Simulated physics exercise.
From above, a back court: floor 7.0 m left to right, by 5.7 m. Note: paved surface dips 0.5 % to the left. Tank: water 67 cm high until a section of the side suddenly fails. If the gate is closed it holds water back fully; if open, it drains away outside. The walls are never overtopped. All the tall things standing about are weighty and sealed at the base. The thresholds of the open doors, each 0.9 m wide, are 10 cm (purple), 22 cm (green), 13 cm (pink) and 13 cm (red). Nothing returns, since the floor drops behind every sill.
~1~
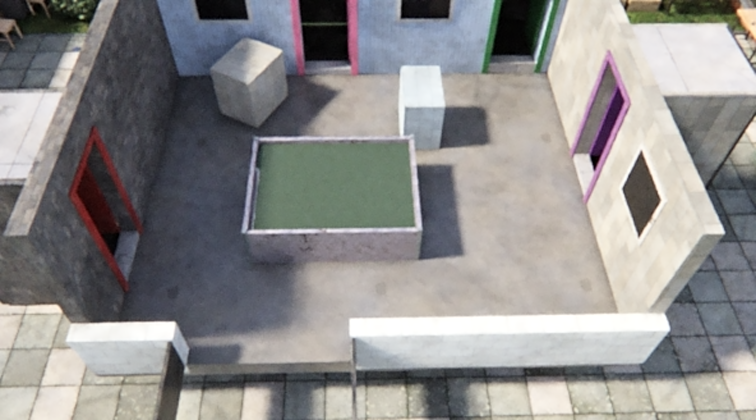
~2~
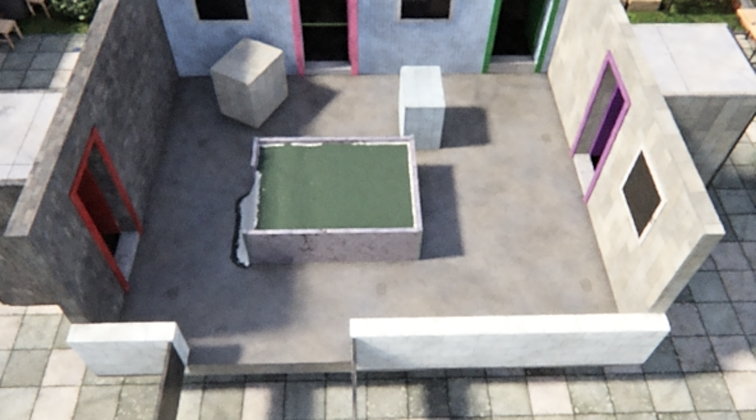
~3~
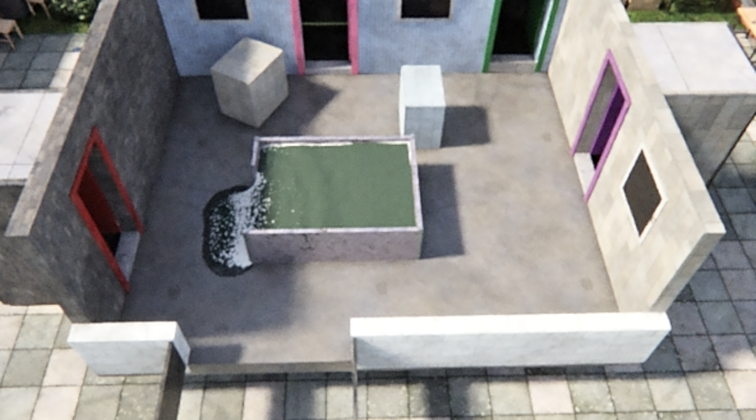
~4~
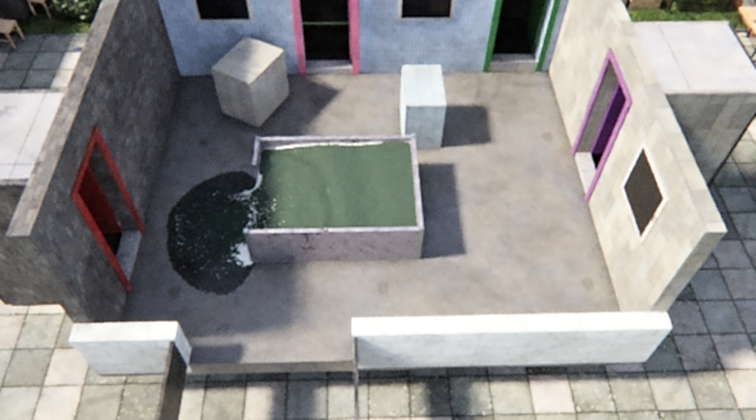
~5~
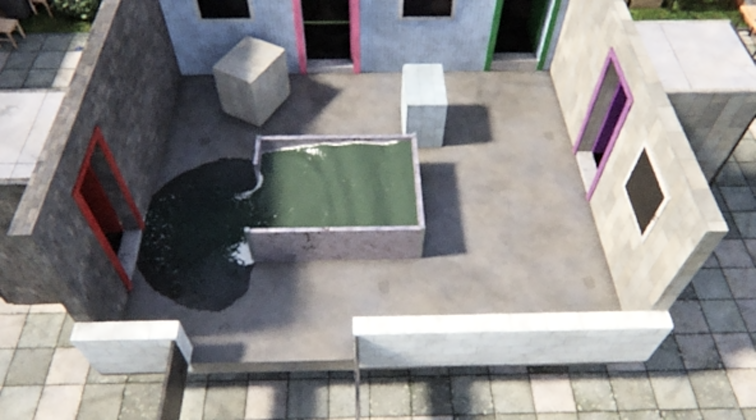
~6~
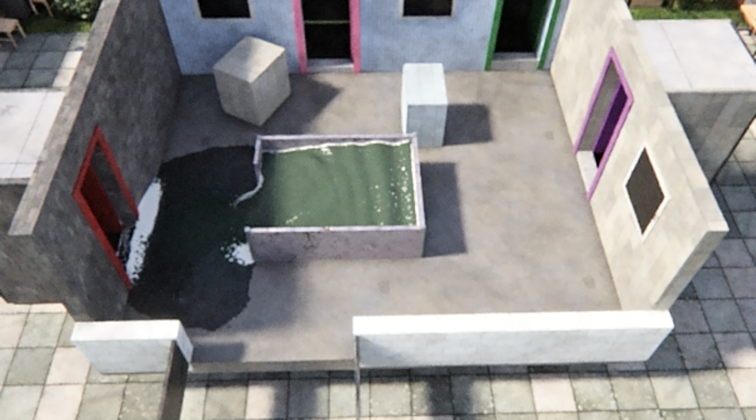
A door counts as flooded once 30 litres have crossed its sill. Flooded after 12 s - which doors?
At the end, watch the purple door: It will not outstrip the limit; watch the green door: It will not outstrip the limit; watch the pink door: It will not outstrip the limit; watch the red door: It will outstrip the limit.
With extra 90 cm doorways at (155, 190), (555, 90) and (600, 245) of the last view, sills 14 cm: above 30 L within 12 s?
Note, doorways in listed order: Goes beyond, stays short, stays short.
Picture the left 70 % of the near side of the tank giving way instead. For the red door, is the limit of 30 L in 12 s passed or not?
So, red door: Within bounds.
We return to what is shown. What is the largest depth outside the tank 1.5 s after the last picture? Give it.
Around 42 centimetres deep.
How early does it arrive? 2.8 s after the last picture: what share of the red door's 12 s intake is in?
By that time, around 85 per cent.
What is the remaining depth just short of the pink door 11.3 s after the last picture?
Around 6.0 cm there.
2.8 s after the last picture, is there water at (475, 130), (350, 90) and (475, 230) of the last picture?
First spot not yet wet, second submerged, third not yet wet.
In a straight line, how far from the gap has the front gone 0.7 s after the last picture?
Around 3.2 metres.
Then, 0.7 s after the last picture water covers 15 % of the floor and is deepest (40 cm) near (159, 220); purple door not reached, green door not reached, pink door not reached, red door 37 cm at the sill, 92 L in.
Then, 1.5 s after the last picture water covers 25 % of the floor and is deepest (42 cm) near (116, 348); purple door not reached, green door not reached, pink door not reached, red door 36 cm at the sill, 225 L in.
Then, 2.8 s after the last picture water covers 45 % of the floor and is deepest (29 cm) near (116, 348); purple door not reached, green door not reached, pink door 3 cm at the sill, 0 L in, red door 25 cm at the sill, 360 L in.
Then, 6.3 s after the last picture water covers 75 % of the floor and is deepest (16 cm) near (173, 116); purple door 2 cm at the sill, 0 L in, green door 2 cm at the sill, 0 L in, pink door 2 cm at the sill, 0 L in, red door 14 cm at the sill, 431 L in.
Then, 11.3 s after the last picture water covers 100 % of the floor and is deepest (11 cm) near (494, 72); purple door 3 cm at the sill, 0 L in, green door 9 cm at the sill, 0 L in, pink door 6 cm at the sill, 0 L in, red door 9 cm at the sill, 433 L in.
